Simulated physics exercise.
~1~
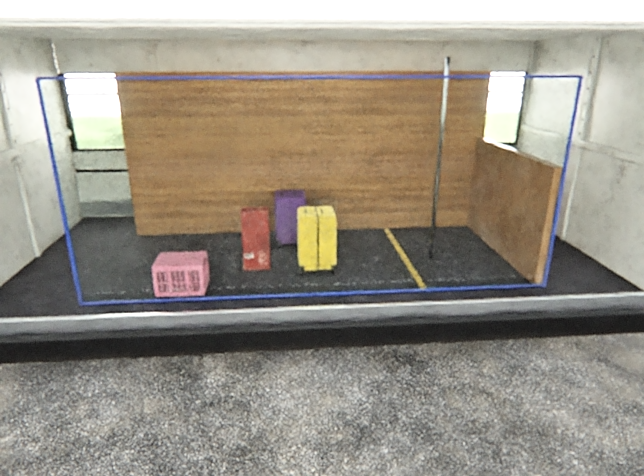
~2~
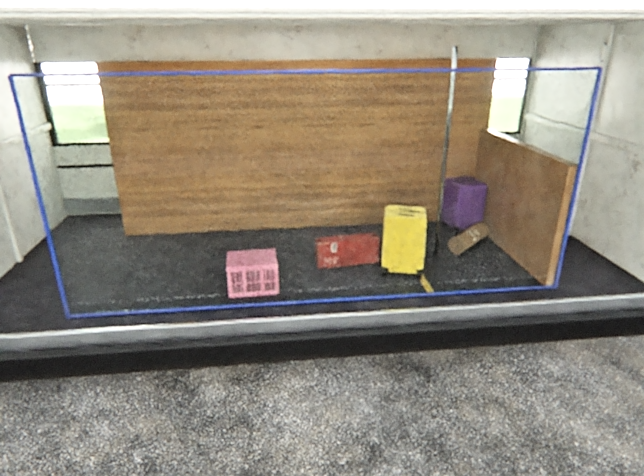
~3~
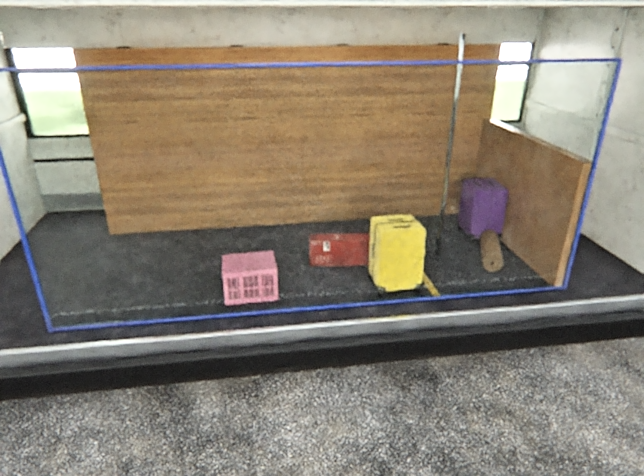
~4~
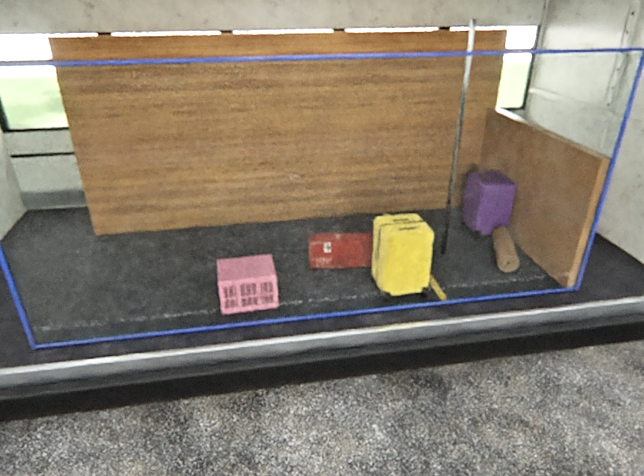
Loose cases and a crate slide to the right across the dark floor of a vehicle bay, seen from the front and slightly above. At first a pink crate sits at the left, with an upright red box, a purple case and a yellow case near the middle, left of a yellow line and a thin pole. All shift rightward, the red box topples onto its side, and a brown roll lies near the right-hand wooden panel. The purple case crosses the line and ends upright beside the roll. The yellow case, red box and crate stop short of it.
